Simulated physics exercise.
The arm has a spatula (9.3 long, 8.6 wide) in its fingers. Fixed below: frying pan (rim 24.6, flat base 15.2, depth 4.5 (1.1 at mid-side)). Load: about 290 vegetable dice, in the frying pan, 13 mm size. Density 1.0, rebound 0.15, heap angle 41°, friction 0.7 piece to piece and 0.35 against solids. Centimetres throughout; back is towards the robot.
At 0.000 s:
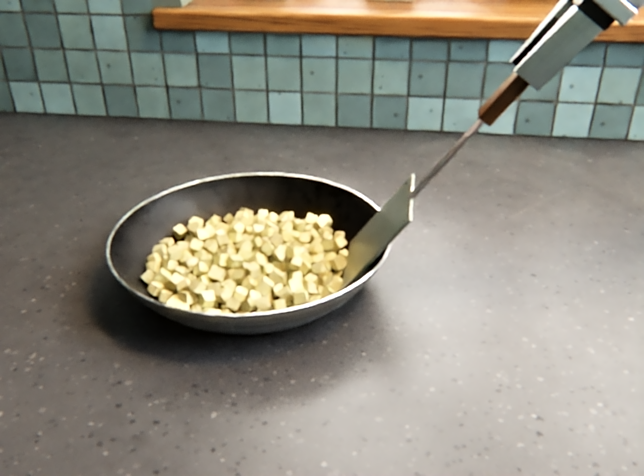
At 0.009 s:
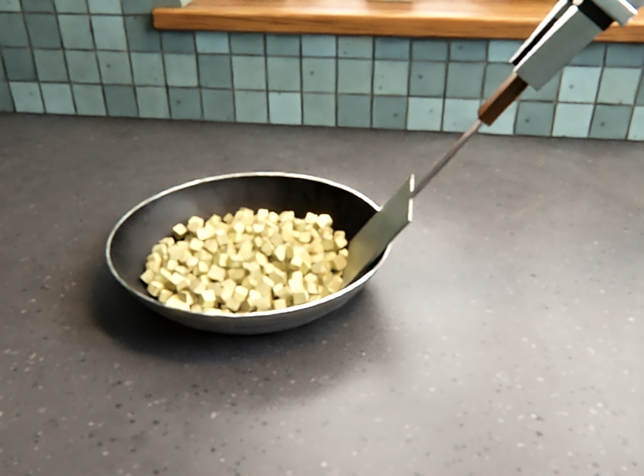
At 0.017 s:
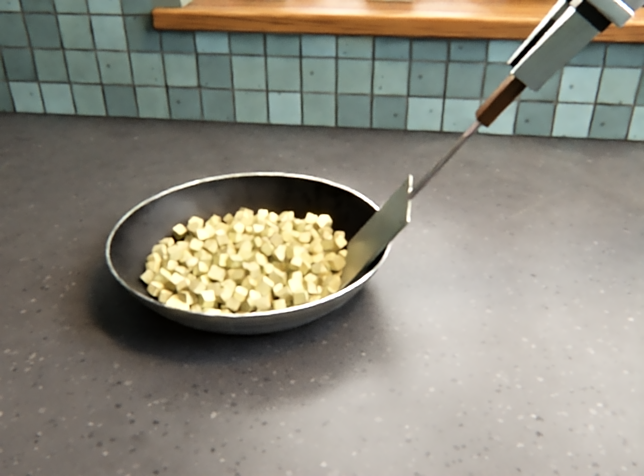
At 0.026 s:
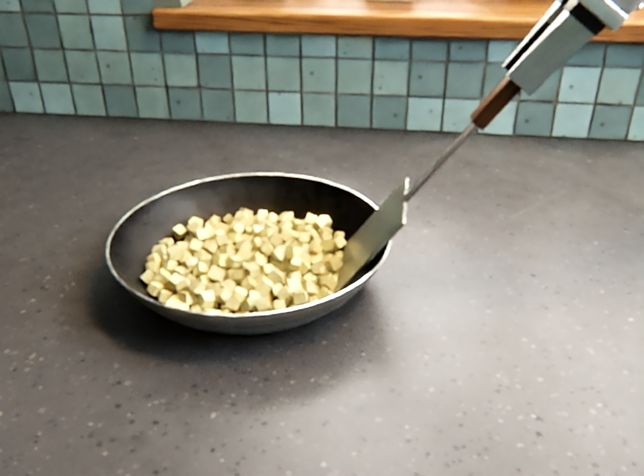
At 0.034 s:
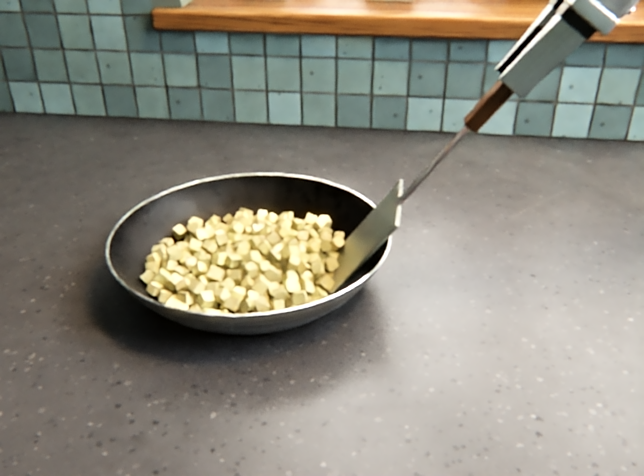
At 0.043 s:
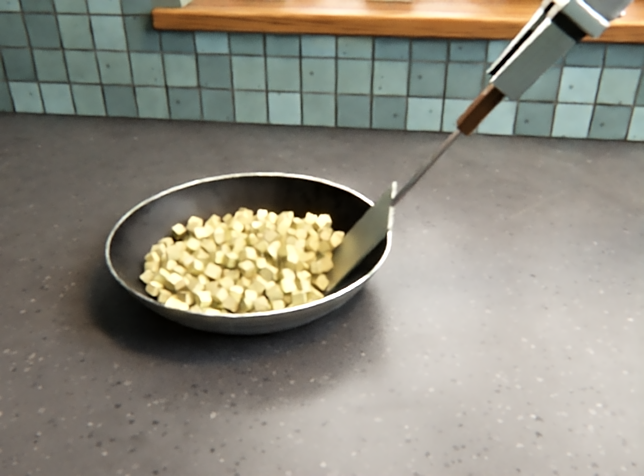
A robot gripper at the upper right slides a grey spatula with a brown handle slightly leftward and down into a frying pan, while the pale cubes barely stir and the camera stays still. The black pan, heaped with pale yellow vegetable dice, sits left of centre. It rests on a speckled grey kitchen counter seen from above at an angle, before blue-green tiles and a wooden ledge.
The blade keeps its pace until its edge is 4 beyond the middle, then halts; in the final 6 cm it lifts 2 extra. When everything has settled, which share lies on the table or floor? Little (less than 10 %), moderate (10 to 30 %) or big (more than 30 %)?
Answer: Little; less than 10 % of the vegetable dice finish on the table or floor.
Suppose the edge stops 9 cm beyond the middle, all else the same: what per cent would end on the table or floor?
It would be near 45 per cent.
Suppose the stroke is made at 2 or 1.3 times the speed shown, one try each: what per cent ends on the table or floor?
About 20 and 5 per cent.
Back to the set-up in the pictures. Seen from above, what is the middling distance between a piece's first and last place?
Roughly 5 cm.
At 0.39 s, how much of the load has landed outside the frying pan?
About 5 per cent.
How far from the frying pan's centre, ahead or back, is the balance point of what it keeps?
About 5.0 cm ahead.
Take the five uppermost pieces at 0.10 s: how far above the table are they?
Some 5 cm.
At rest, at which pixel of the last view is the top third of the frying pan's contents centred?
Near (163, 235).
After 0.10 s, sloping 54°, highest piece 5 above the table; 290 in the frying pan.
After 0.16 s, sloping 54°, highest piece 6 above the table; 289 in the frying pan, 1 on the blade or in flight.
After 0.39 s, sloping 54°, highest piece 6 above the table; 279 in the frying pan, 11 on the table or floor.
After 1.44 s, sloping 54°, highest piece 6 above the table; 279 in the frying pan, 11 on the table or floor.
In the end, 279 in the frying pan, 11 on the table or floor. That is 4 % on the table or floor.
